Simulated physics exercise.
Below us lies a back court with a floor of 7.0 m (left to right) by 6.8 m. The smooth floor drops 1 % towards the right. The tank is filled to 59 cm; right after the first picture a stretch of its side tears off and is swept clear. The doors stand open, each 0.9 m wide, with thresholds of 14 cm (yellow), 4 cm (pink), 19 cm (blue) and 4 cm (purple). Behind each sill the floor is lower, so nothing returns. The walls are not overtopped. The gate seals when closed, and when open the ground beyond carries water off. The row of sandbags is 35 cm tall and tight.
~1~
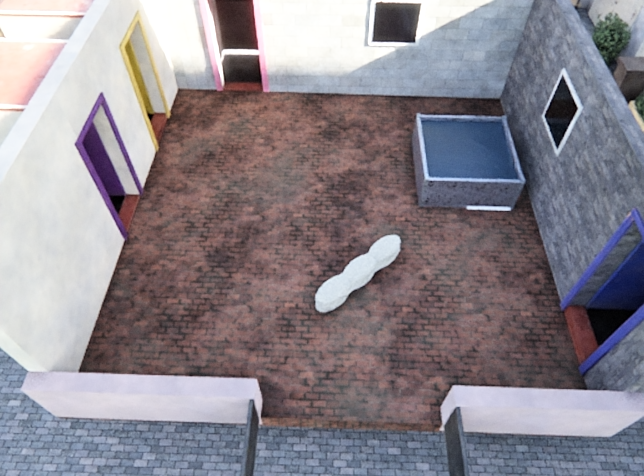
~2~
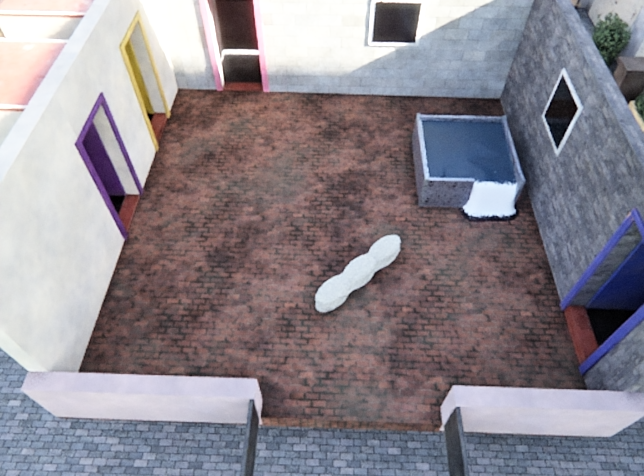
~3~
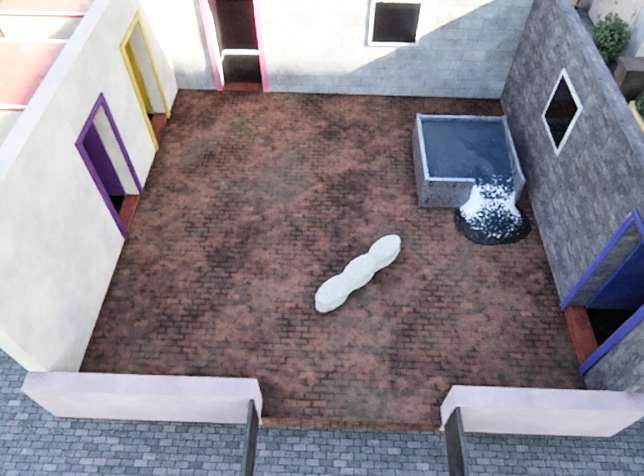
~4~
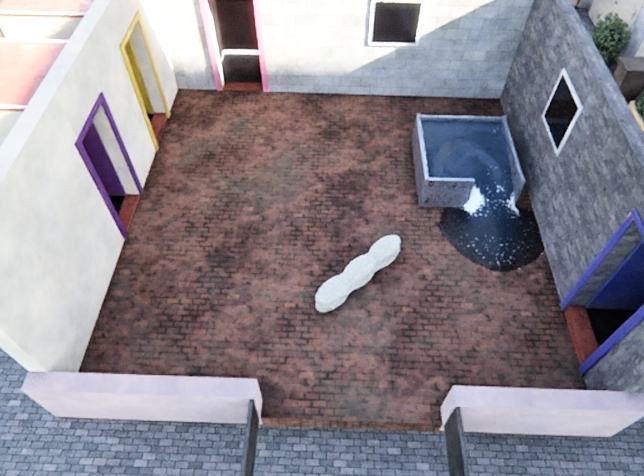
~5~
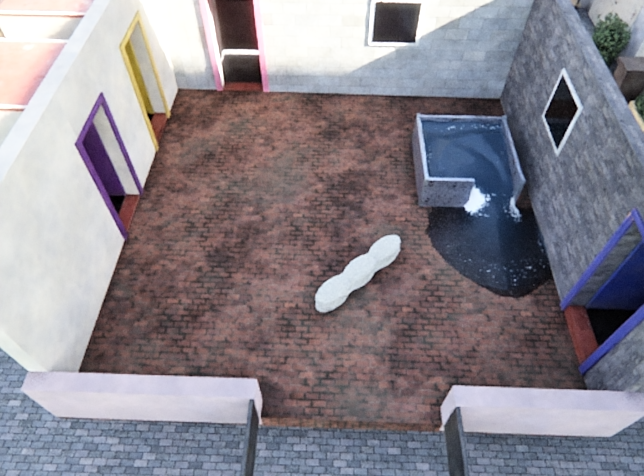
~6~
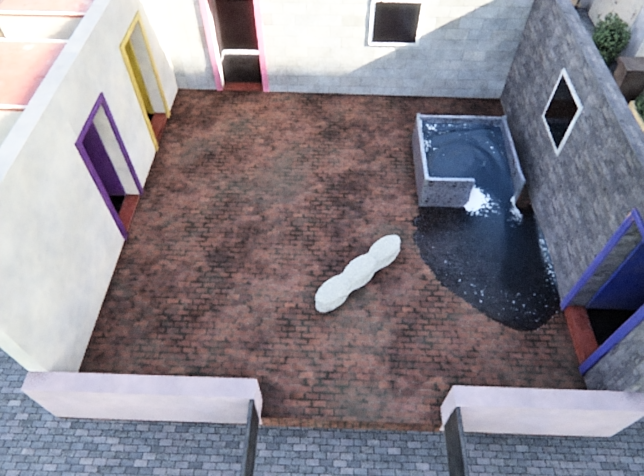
A brick-floored back court with pale walls and a grey stone wall on the right is seen from high above by a still camera. Purple and yellow doorways stand on the left, a pink one at the back, a blue one at right, and a lumpy white shape lies mid-floor near a grey water tank. The tank's near side breaks open and foaming water pours out, spreading in a dark pool toward the viewer along the right.
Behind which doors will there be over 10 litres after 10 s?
Within that time: At the yellow door it stays under the limit; at the pink door it keeps below the limit; at the blue door it does not reach the limit; at the purple door it stays under the limit.
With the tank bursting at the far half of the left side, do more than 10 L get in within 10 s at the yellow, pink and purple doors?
Then: Yellow not over, pink past it, purple above.
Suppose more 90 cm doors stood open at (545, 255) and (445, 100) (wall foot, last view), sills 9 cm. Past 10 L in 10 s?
In turn: Past it, not over.
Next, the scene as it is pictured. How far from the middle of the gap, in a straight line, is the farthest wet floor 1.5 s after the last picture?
Roughly 4.2 m.
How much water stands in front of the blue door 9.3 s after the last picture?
Roughly 8.0 cm deep.
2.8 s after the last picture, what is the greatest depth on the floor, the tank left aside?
About 21 cm.
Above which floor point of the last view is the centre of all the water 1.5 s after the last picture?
Near (483, 240).
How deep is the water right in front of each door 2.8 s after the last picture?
In cm: Yellow 0, pink 0, blue 15, purple 0.
Then, 0.7 s after the last picture water covers 15 % of the floor and is deepest (32 cm) near (593, 412); yellow door not reached, pink door not reached, blue door 11 cm at the sill, 0 L in, purple door not reached.
Then, 1.5 s after the last picture water covers 20 % of the floor and is deepest (34 cm) near (566, 411); yellow door not reached, pink door not reached, blue door 10 cm at the sill, 0 L in, purple door not reached.
Then, 2.8 s after the last picture water covers 25 % of the floor and is deepest (21 cm) near (566, 411); yellow door not reached, pink door not reached, blue door 15 cm at the sill, 0 L in, purple door not reached.
Then, 5.3 s after the last picture water covers 40 % of the floor and is deepest (13 cm) near (561, 306); yellow door not reached, pink door not reached, blue door 12 cm at the sill, 1 L in, purple door not reached.
Then, 9.3 s after the last picture water covers 55 % of the floor and is deepest (9 cm) near (547, 258); yellow door not reached, pink door not reached, blue door 8 cm at the sill, 1 L in, purple door 2 cm at the sill, 0 L in.
